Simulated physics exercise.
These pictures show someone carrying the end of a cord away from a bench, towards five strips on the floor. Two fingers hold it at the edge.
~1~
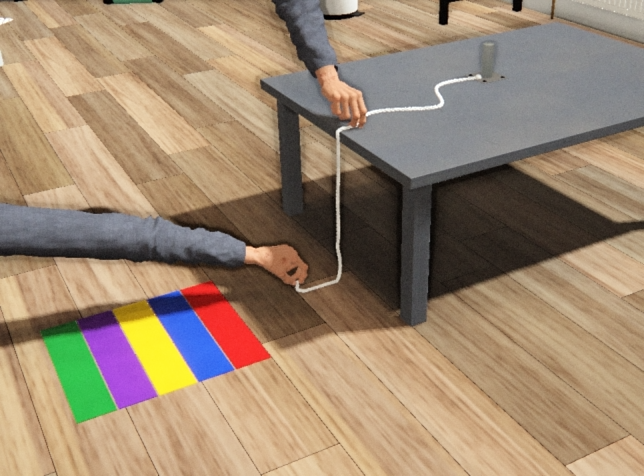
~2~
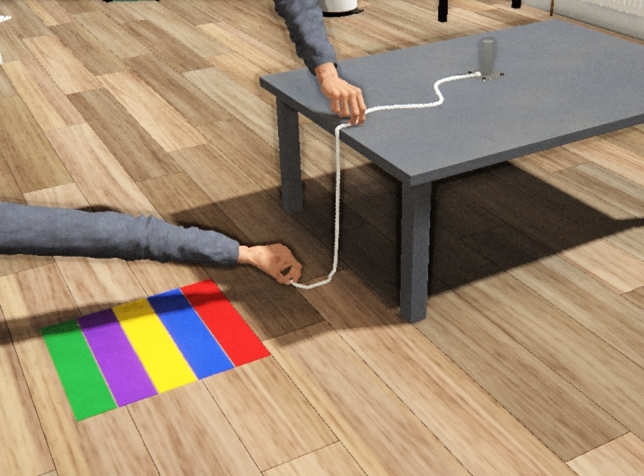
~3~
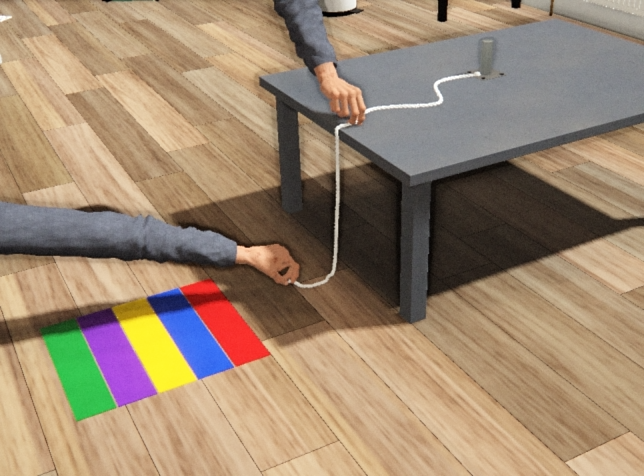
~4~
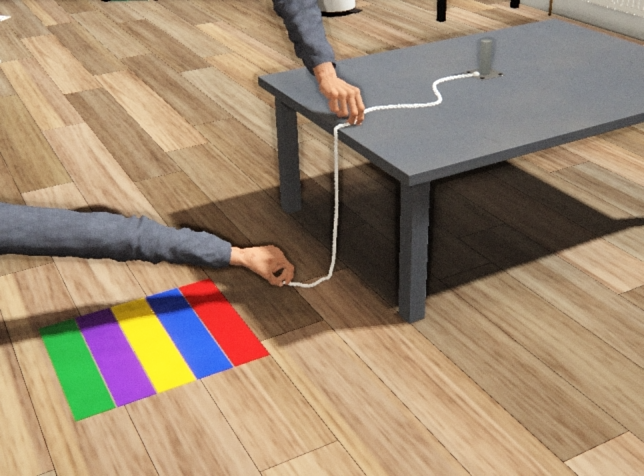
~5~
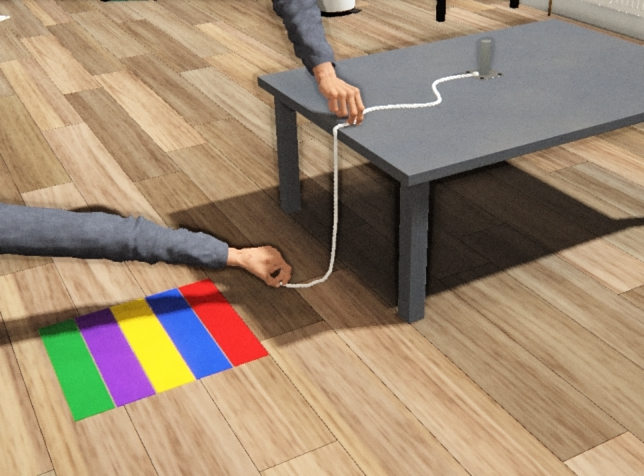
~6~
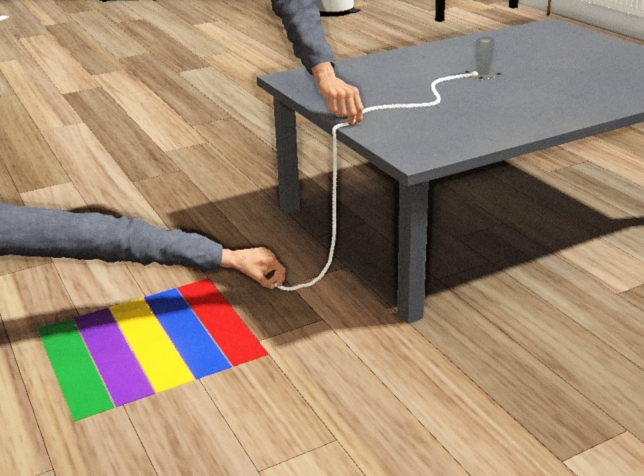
On a wood-plank floor beside a low gray table, one hand pins a white cord at the table's edge while another holds its hanging end near five colored strips. The lower hand then draws the end slightly left, and the cord's slack bend opens a little.
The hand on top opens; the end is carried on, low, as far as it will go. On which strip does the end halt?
The end stops over the yellow strip.
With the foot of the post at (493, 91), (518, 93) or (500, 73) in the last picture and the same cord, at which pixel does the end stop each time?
The places are (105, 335), (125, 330) and (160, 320).
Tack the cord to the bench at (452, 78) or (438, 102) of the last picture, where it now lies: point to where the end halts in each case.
In that order: (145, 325) and (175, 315).
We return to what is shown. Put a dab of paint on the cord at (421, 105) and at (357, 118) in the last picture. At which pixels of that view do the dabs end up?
About (386, 105), and the other about (325, 129).
Soon after, end near (220, 302); over red.
Then, end near (173, 316); over blue.
At full stretch, end near (143, 325); over yellow. It gets as far as the yellow strip.
